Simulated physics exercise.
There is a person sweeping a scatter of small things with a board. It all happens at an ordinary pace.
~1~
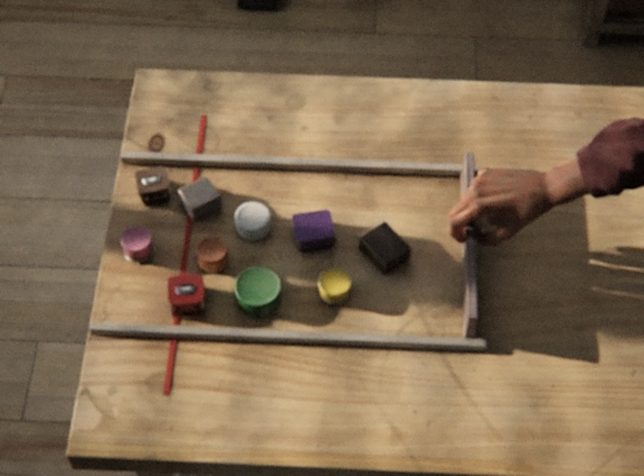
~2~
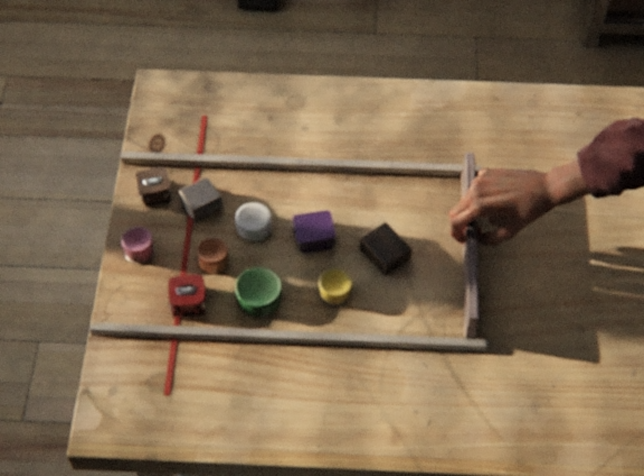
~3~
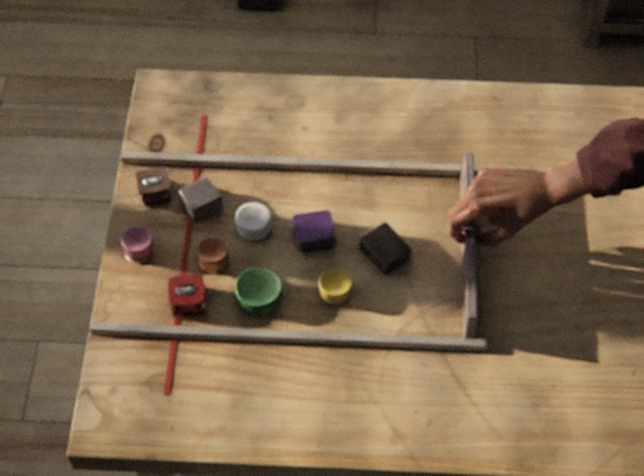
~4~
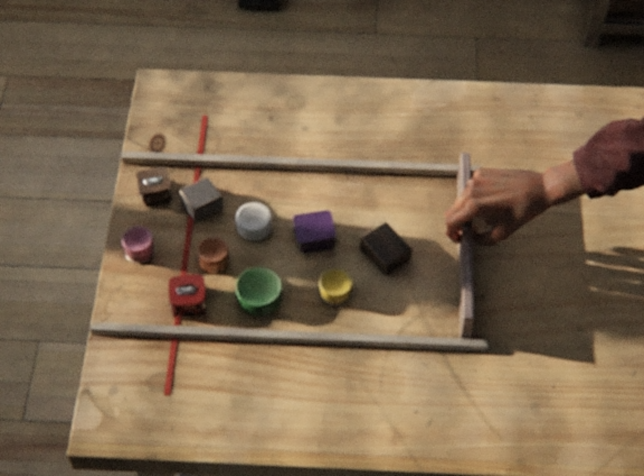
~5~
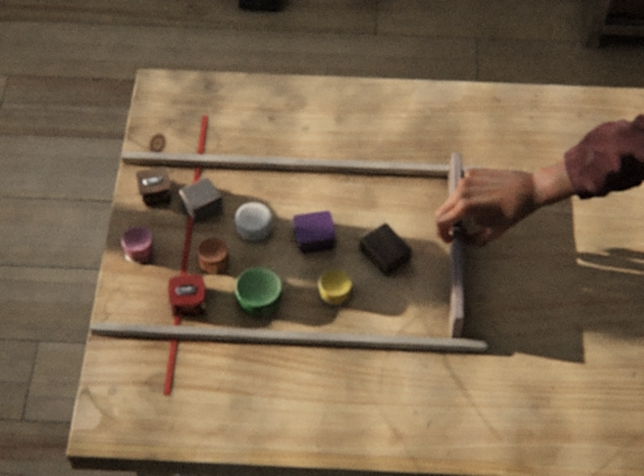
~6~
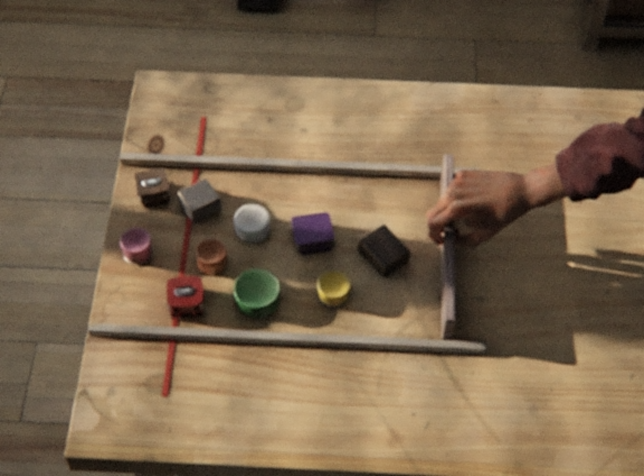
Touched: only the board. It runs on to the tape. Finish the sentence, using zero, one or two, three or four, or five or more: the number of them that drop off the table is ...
The number that drop off the table is one or two.
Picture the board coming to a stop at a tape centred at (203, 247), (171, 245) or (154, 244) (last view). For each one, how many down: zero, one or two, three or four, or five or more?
Place by place: None, then one to two, then either three or four.
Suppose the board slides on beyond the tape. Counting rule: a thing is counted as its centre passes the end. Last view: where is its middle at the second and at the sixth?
The middle is near (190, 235) first and near (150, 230) after.
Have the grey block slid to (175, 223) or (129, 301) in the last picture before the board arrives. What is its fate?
First: Gone; second: Gone.
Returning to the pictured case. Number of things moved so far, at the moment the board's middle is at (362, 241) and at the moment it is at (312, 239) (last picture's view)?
The count reaches 2 first and 5 second.
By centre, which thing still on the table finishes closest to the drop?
It's the pink tin that ends nearest.
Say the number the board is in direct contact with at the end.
It is in contact with 3.
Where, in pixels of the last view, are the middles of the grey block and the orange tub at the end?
The first one ends at (176, 191), the second at (147, 261).
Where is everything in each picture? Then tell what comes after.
The first picture shows pink tin (138, 245); brown case (153, 187); red case (187, 296); board (469, 243); tape (187, 244).
The second picture shows brown case (154, 187); purple case (314, 232).
The third picture shows red case (187, 296); grey block (201, 199).
The fourth picture shows pink tin (139, 245); black block (386, 248).
The fifth picture shows brown case (154, 187); yellow pot (336, 288).
The sixth picture shows pink tin (137, 246); brown case (153, 188); red case (186, 297); board (448, 245); tape (186, 246).
A little later, none off yet; pink tin at rest near (137, 246); brown case at rest near (153, 188); red case at rest near (186, 297).
Next, none off yet; pink tin at rest near (137, 246); brown case at rest near (153, 188); red case shifted a little near (172, 299).
When it is over, the number that fall off is one or two; down, white lid and red case.
